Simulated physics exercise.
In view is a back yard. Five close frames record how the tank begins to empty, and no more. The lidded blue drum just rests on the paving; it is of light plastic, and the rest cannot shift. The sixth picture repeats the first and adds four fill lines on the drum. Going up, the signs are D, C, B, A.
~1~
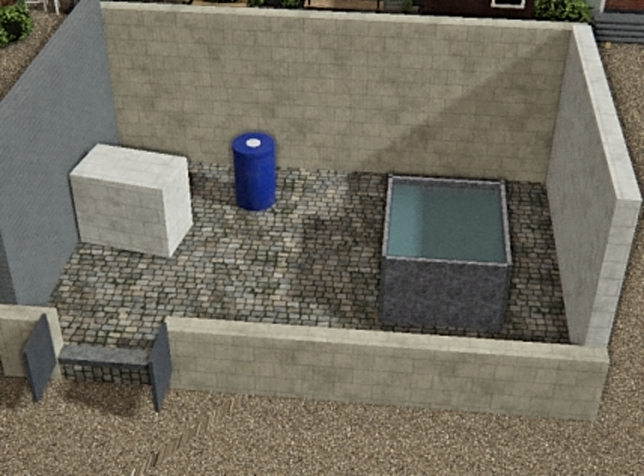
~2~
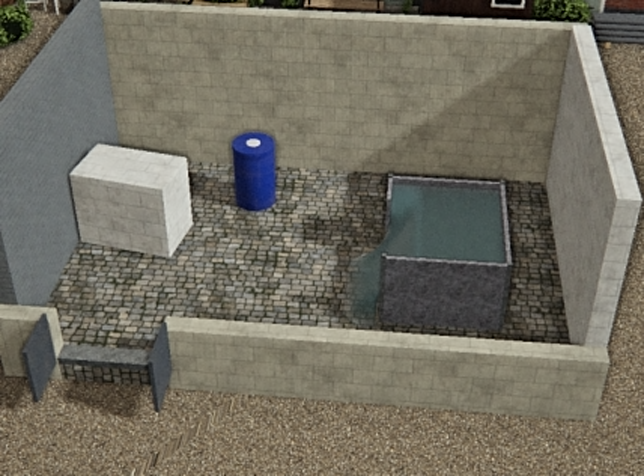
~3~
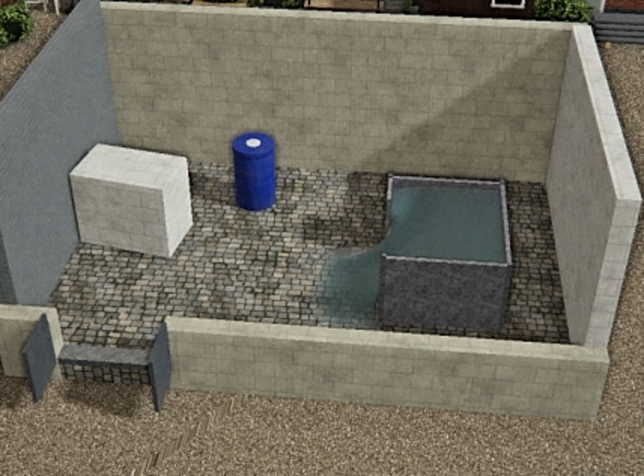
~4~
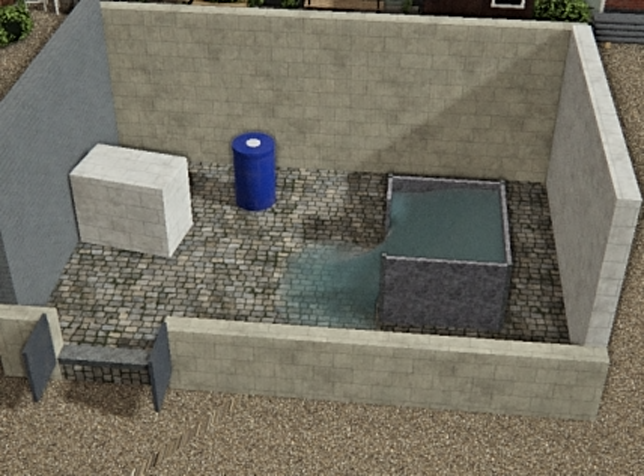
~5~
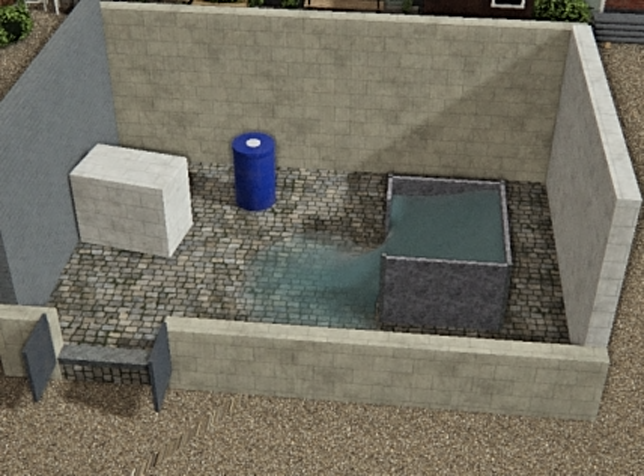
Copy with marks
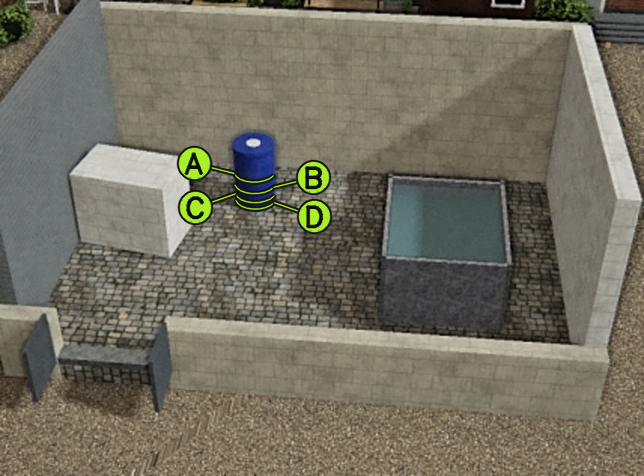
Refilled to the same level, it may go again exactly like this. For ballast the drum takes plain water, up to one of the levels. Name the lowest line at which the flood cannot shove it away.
The answer is line C.
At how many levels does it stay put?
Three of them.
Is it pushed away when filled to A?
No.
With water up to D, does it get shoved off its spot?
Yes, that goes wrong.
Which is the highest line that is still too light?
It is D.
On the marked copy, A at (251, 182); B at (252, 193); C at (252, 202); D at (252, 209); from the bottom up D, C, B, A.
With A, it does not move.
With B, it does not move.
With C, it does not move.
With D, it is pushed about its own width away.
